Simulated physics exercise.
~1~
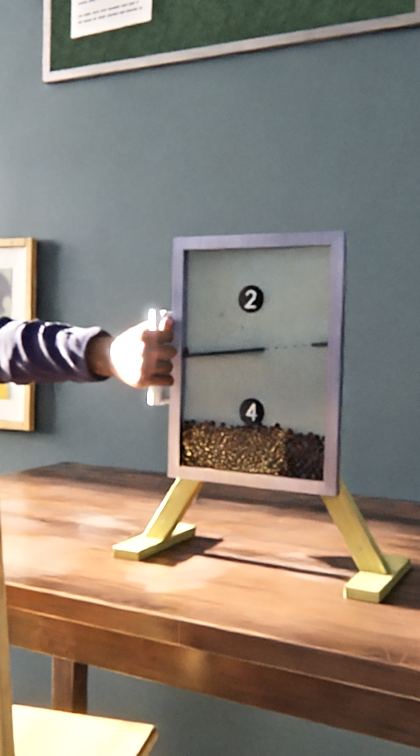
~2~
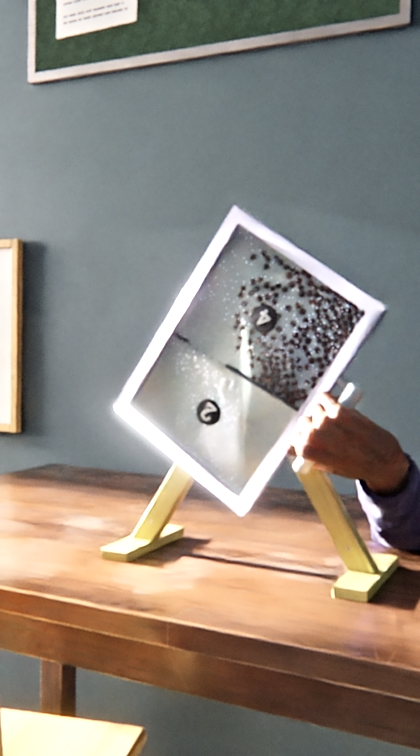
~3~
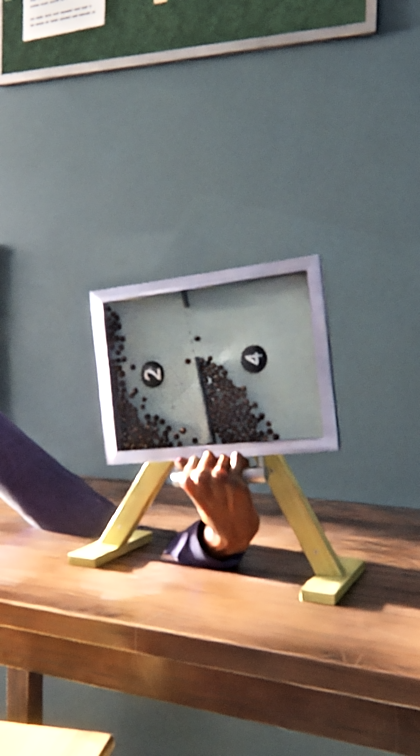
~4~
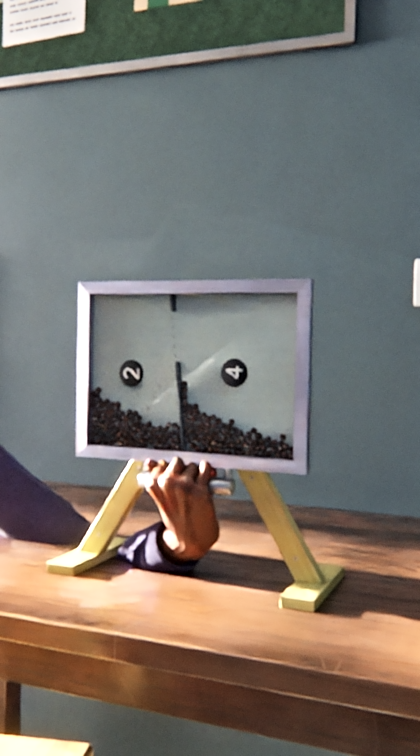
A flat, pale-framed case of dark beads was turned by a hand until it was nearly upside down, scattering the beads, then swung partway back onto its side, where they settled in similar heaps in the two numbered chambers as the hand held on.
